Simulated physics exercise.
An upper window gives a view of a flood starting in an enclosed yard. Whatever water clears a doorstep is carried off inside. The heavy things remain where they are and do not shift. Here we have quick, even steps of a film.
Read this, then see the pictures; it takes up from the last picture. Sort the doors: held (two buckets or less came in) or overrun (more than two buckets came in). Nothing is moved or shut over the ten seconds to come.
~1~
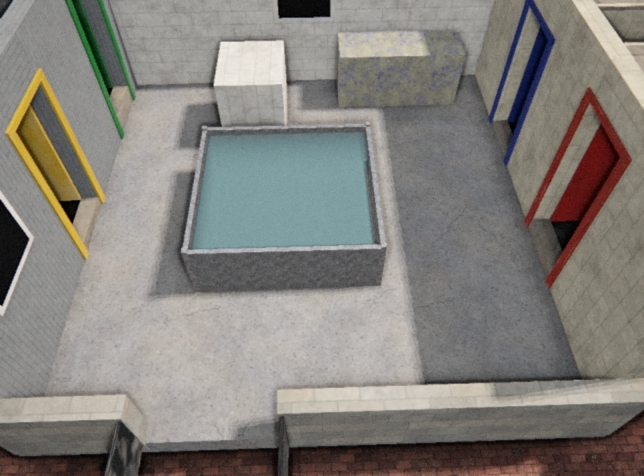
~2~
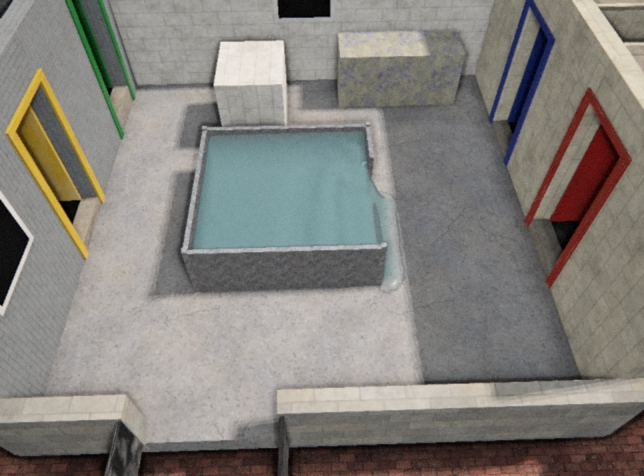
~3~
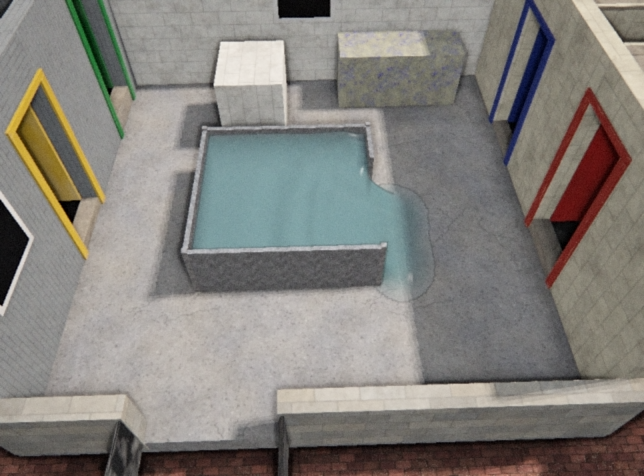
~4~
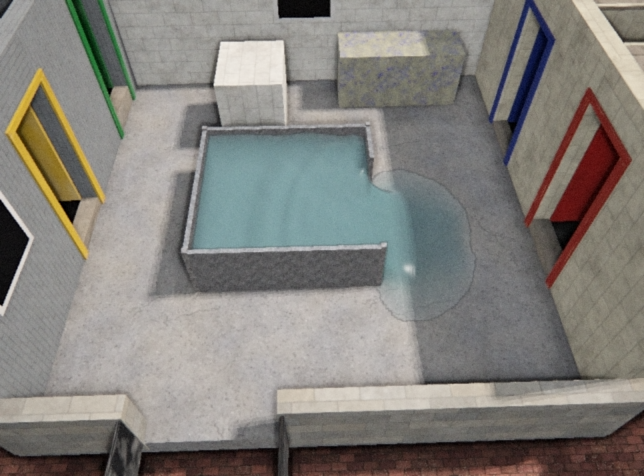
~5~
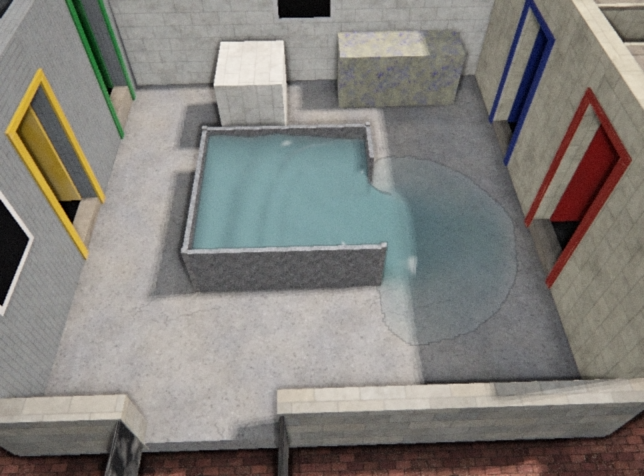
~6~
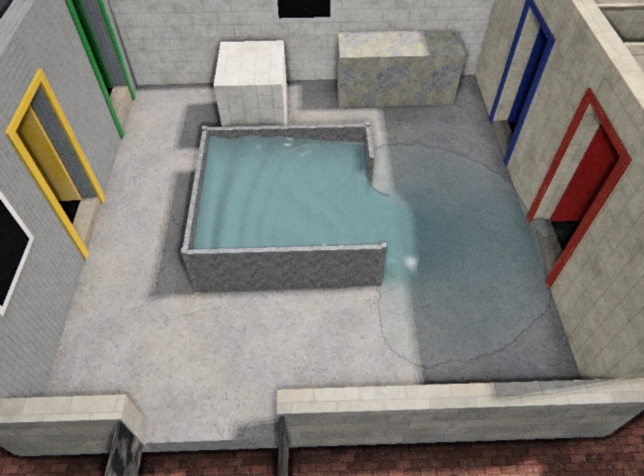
Sorted: Green door held, red door overrun, yellow door held, blue door overrun.
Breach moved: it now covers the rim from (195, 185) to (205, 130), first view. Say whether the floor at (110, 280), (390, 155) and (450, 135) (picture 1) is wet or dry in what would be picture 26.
The first point is soaked, the second spared, the third spared.
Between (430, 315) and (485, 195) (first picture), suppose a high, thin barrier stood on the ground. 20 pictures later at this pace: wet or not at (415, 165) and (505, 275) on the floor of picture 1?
Taking the points in order, the first is inundated and the second is inundated.
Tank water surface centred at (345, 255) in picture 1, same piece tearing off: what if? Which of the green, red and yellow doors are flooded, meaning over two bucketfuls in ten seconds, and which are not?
In short: Green door stays under, red door passes that mark, yellow door is under.
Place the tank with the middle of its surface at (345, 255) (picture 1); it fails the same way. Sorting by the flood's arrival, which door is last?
The green door comes last.
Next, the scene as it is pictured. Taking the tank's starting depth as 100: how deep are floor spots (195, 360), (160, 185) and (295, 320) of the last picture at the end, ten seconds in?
In turn 12, 18 and 6 in a hundred.
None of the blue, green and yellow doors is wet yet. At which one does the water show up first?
That is the one in blue.
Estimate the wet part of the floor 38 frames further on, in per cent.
That works out at 90 %.
A moment on, water covers 30 % of the floor; the green door not reached, the red door far over two buckets in, the yellow door not reached, the blue door under two buckets in.
Next, water covers 30 % of the floor; the green door not reached, the red door far over two buckets in, the yellow door not reached, the blue door under two buckets in.
Then, water covers 60 % of the floor; the green door not reached, the red door far over two buckets in, the yellow door not reached, the blue door over two buckets in.
Later, water covers 90 % of the floor; the green door wet at the sill, nothing in, the red door far over two buckets in, the yellow door wet at the sill, nothing in, the blue door over two buckets in.
In the end, water covers 100 % of the floor; the green door wet at the sill, nothing in, the red door far over two buckets in, the yellow door wet at the sill, nothing in, the blue door far over two buckets in.
